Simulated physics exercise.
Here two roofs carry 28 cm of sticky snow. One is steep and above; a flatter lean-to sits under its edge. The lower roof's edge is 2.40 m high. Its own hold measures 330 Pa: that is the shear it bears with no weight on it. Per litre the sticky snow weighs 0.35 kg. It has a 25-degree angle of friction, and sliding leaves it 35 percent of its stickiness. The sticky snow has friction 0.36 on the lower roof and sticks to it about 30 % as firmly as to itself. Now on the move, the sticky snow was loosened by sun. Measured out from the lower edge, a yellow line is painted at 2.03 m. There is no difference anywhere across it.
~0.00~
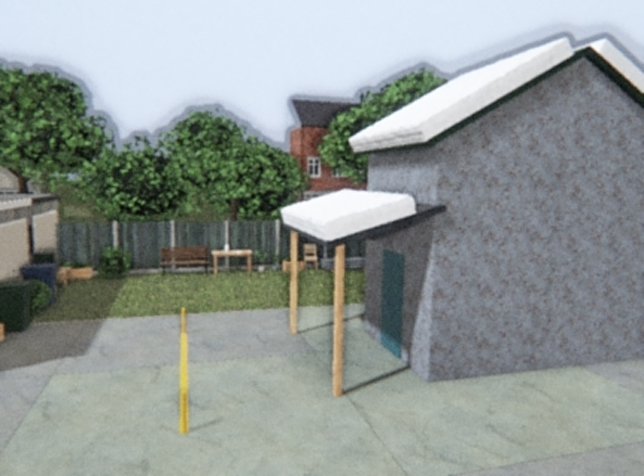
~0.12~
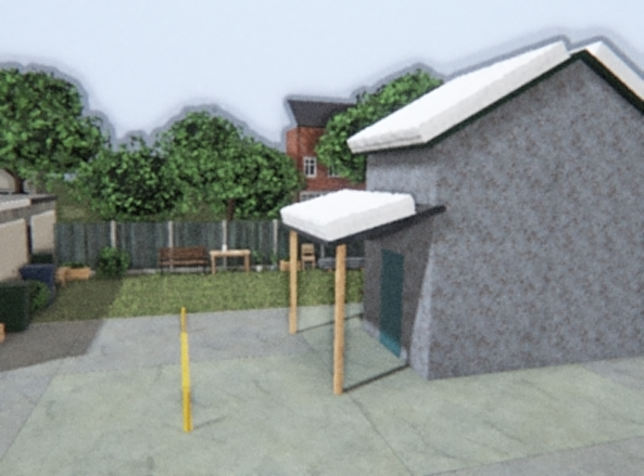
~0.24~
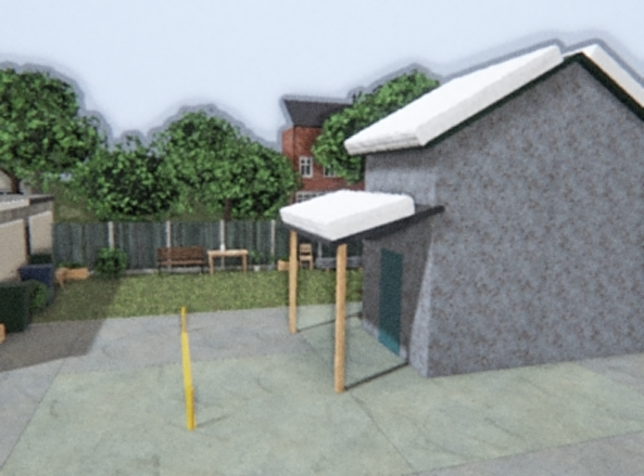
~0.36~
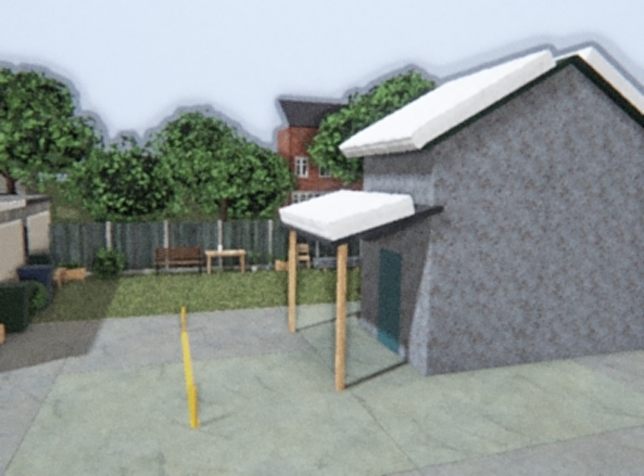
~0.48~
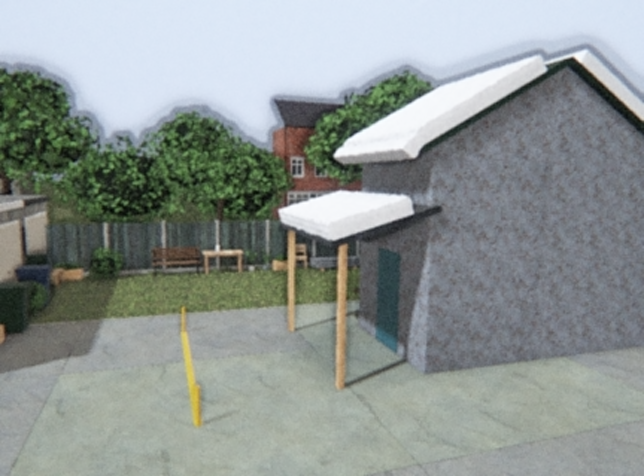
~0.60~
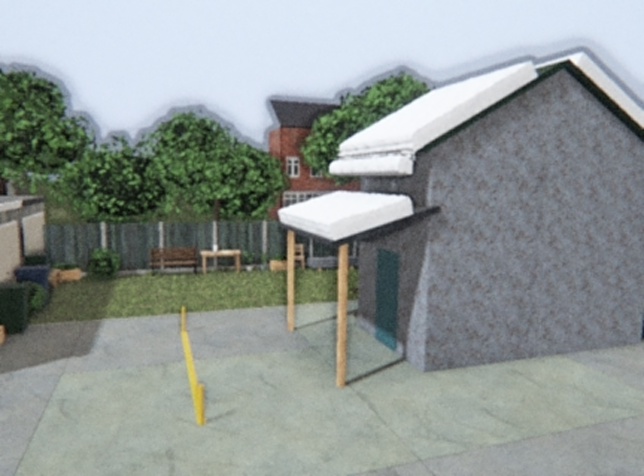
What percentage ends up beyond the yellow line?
About 39 %.
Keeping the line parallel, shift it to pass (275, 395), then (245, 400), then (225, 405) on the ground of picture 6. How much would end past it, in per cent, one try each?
In that order: 65 %, 55 %, 45 %.
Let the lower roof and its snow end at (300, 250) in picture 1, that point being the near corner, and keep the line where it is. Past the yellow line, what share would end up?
That would come to roughly 40 %.
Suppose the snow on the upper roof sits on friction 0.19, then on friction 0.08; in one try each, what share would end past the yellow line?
First try 40 per cent, second try 45 per cent.
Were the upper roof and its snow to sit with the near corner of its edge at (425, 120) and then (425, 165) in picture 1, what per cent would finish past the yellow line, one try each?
40 %, then 35 %.
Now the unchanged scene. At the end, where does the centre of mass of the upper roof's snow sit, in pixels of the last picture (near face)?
Close to (178, 368) in the last picture.
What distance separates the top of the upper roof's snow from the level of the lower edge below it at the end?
Roughly 0.7 m.
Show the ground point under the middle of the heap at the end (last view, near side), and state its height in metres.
The heap centres close to (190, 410) and stands about 0.3 m tall.
After 1.13 s, none is below the lower edge and 0 % is past the line.
After 1.75 s, 13 % is below the lower edge and 0 % is past the line.
After 2.38 s, 72 % is below the lower edge and 17 % is past the line.
After 3.00 s, 74 % is below the lower edge and 39 % is past the line.
After 3.50 s, at the end, 74 % is below the lower edge and 39 % is past the line.
